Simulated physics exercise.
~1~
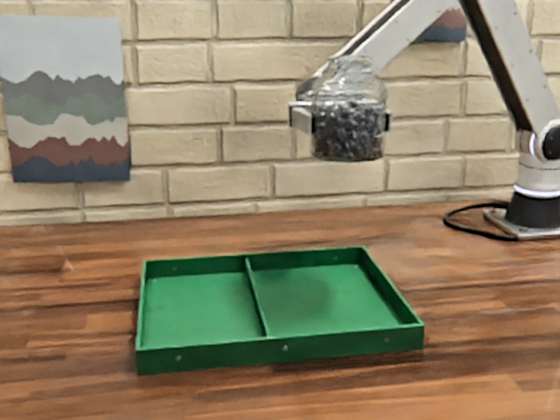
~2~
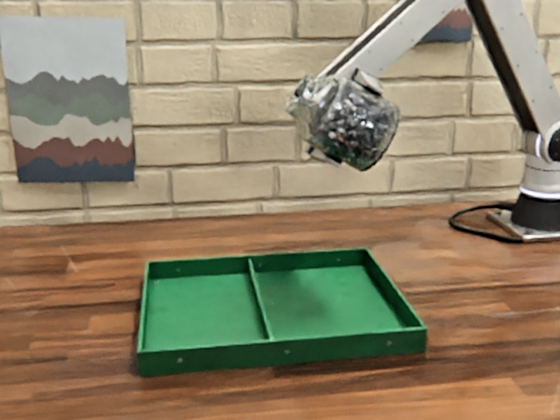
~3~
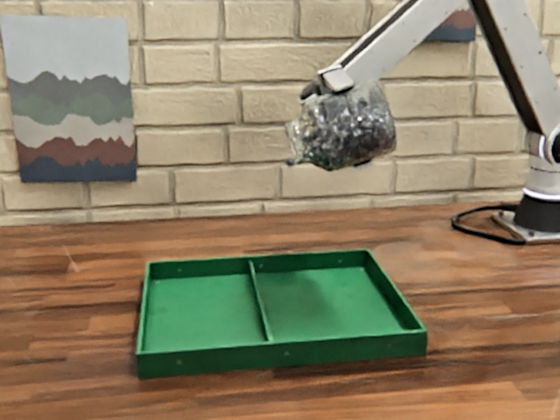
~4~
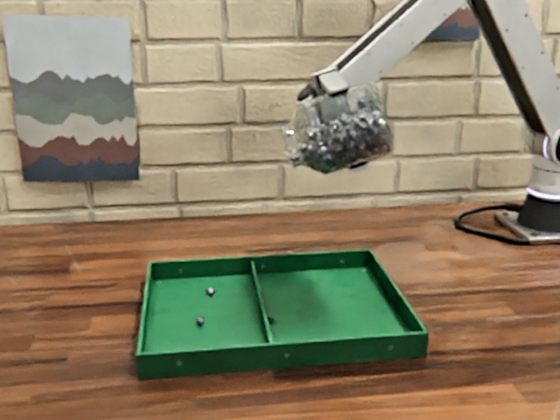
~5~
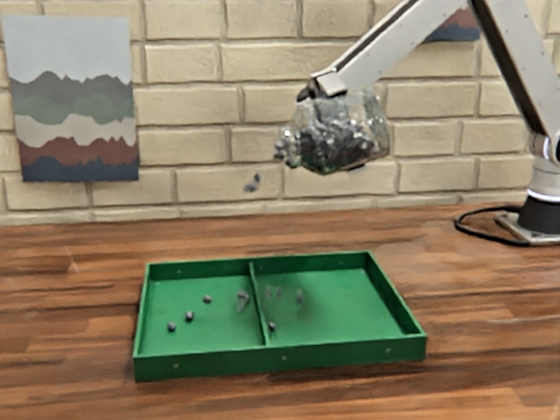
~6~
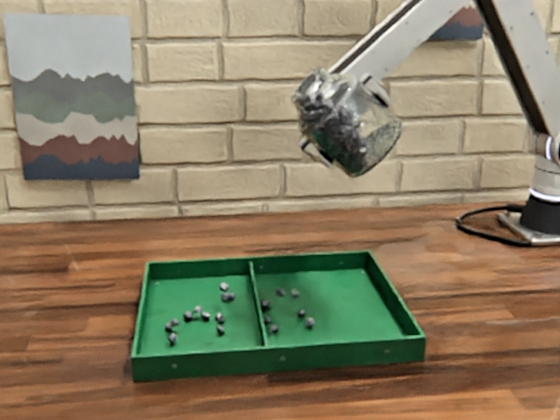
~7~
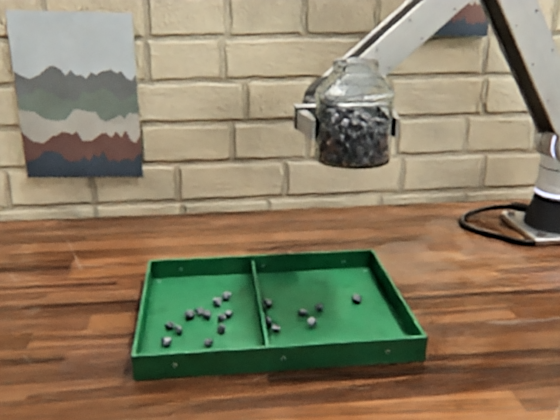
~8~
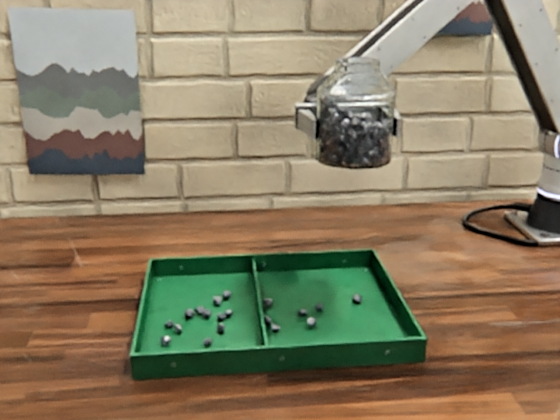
The clip shows a robot arm tipping a clear jar of small dark pebbles to the left above a divided green tray on a wooden table, spilling some into both compartments before turning upright again, with most pebbles still inside and a few more in the left compartment than the right.
